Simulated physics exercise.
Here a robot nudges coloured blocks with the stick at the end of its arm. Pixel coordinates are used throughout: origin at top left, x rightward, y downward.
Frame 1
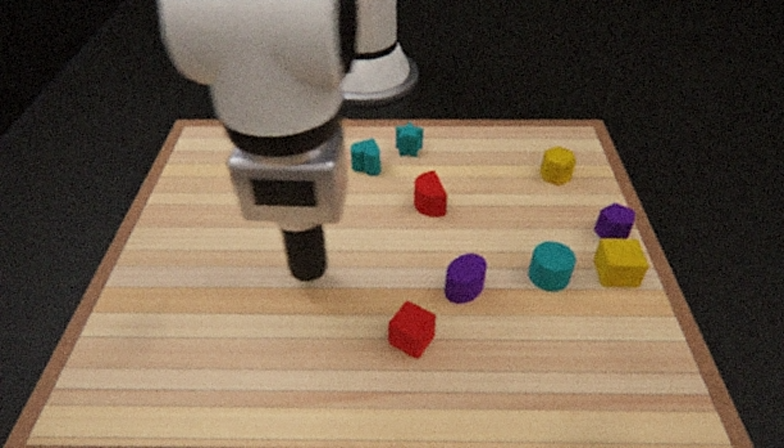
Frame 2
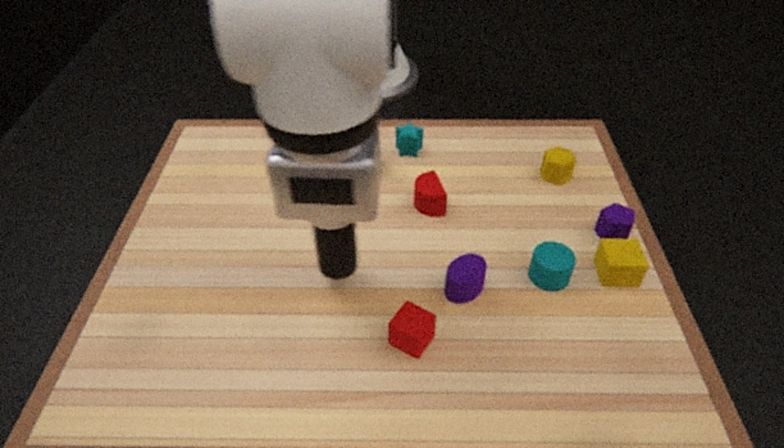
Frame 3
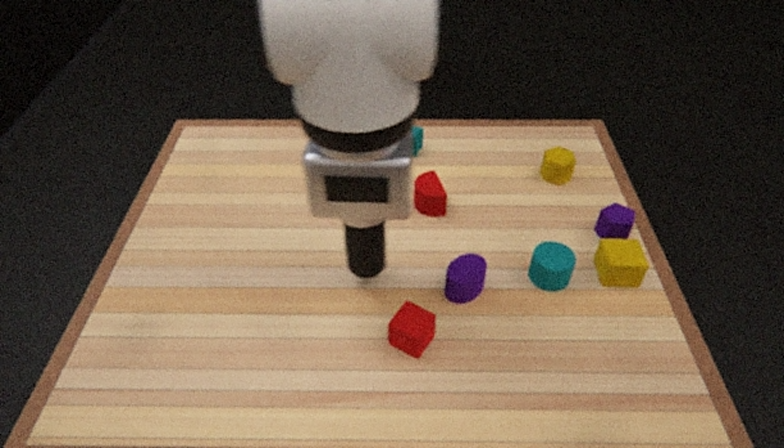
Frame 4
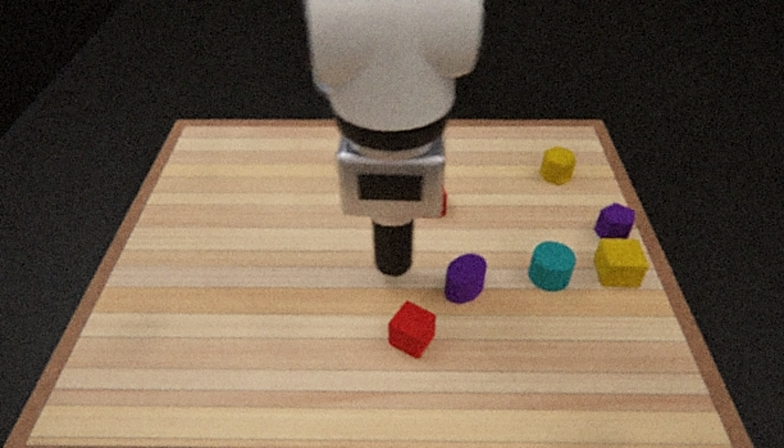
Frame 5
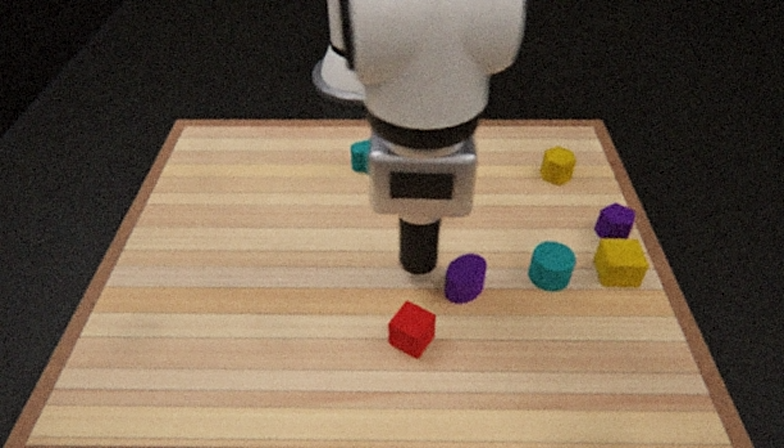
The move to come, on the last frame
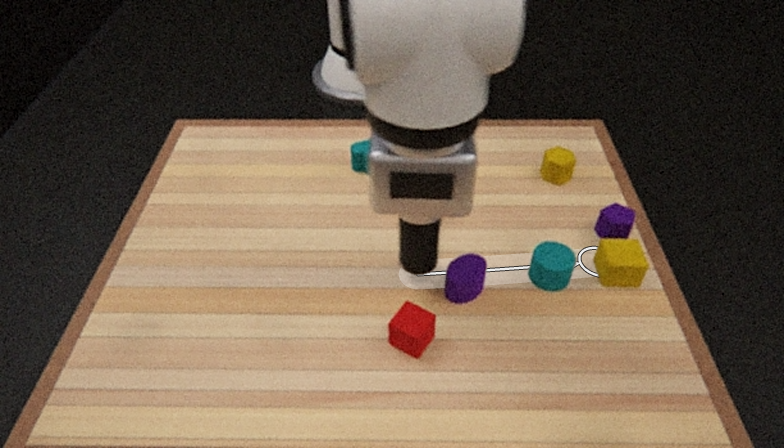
A white robot arm with a black stick at its end slid steadily to the right across a wooden board, drawing close to a purple oval block, while the scattered coloured blocks stayed still.
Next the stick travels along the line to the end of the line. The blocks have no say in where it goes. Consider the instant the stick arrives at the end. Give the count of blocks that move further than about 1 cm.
Moved: 3 or more.
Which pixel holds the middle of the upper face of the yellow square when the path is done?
I predict (651, 255).
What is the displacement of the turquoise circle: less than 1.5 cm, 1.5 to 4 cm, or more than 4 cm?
Offset: Above 4 cm.
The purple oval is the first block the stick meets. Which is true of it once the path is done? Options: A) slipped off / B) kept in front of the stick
The one that fits is A, slipped off.
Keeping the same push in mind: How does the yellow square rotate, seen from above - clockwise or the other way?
Counterclockwise rotation.
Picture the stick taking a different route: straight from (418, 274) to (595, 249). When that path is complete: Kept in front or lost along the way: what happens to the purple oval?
Gone from the front.
The drawn path runs from (418, 274) directly to (599, 262).
What follows on the original path. One third of the way, stick at (481, 258); purple oval at (504, 276), turned 55° clockwise.
Two thirds of the way, stick at (543, 254); purple oval at (507, 277), turned 60° clockwise; turquoise circle at (587, 259).
At the end, stick at (603, 249); purple oval at (507, 277), turned 60° clockwise; turquoise circle at (621, 271); purple five-sided block not moved; yellow square at (651, 255), turned 40° anticlockwise.
